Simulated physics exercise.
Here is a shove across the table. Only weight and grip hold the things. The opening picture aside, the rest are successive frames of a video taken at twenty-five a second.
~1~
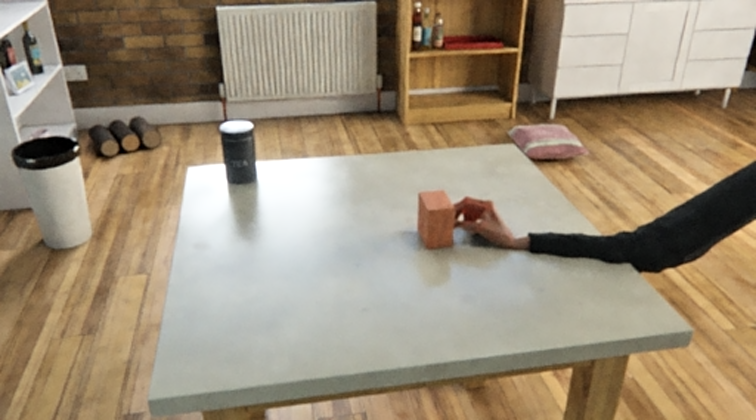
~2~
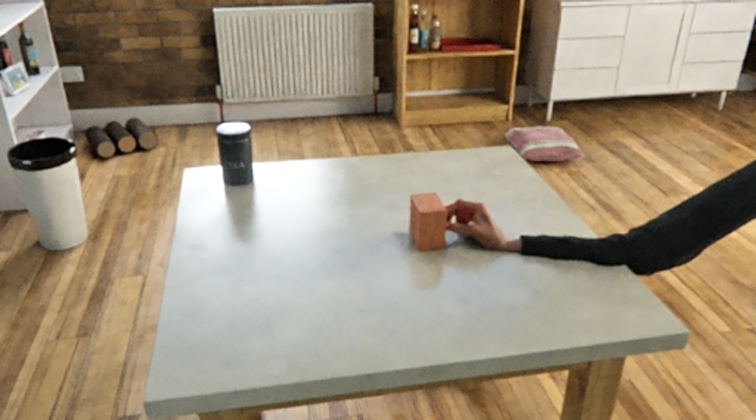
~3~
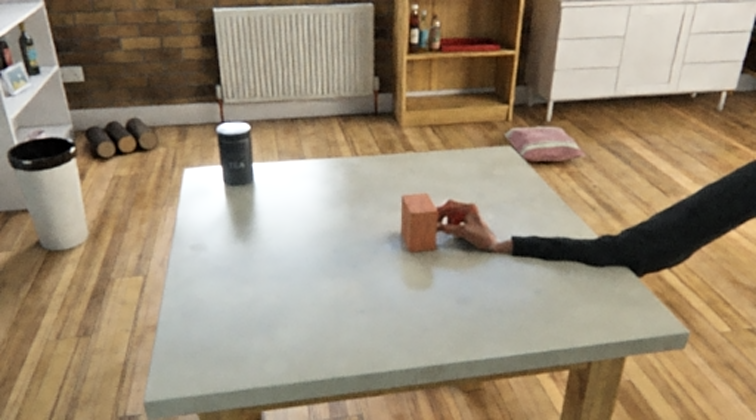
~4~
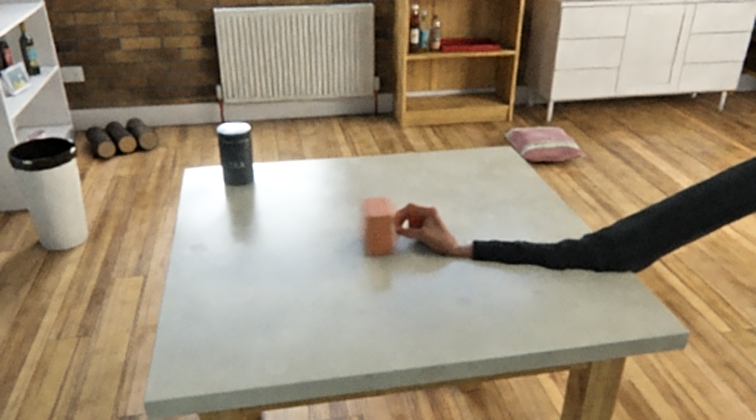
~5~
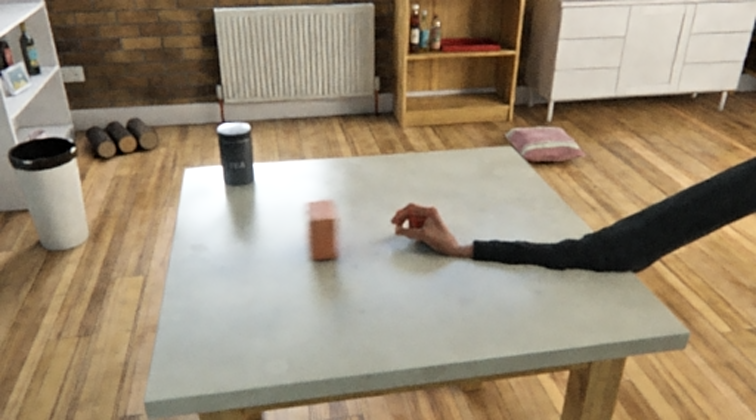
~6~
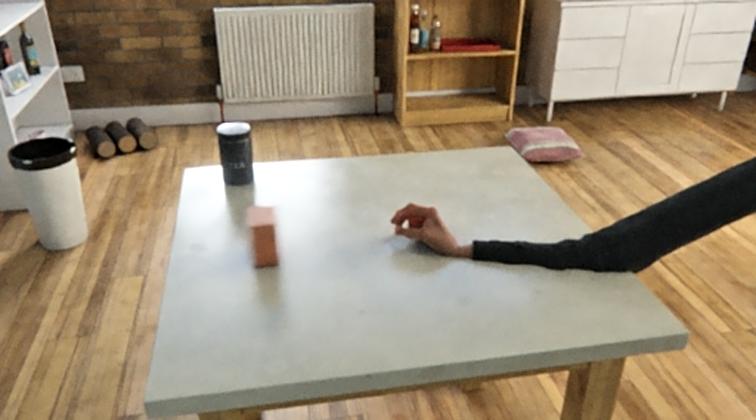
A hand pushes an orange block leftward across the table and releases it, still sliding.
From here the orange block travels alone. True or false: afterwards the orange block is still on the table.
False.
Then, 0.20 s past the last view, orange block now off the table.
Then, 0.40 s past the last view, things are still on the move.
Then, 0.60 s past the last view, as before.
Finally, off the table, orange block.
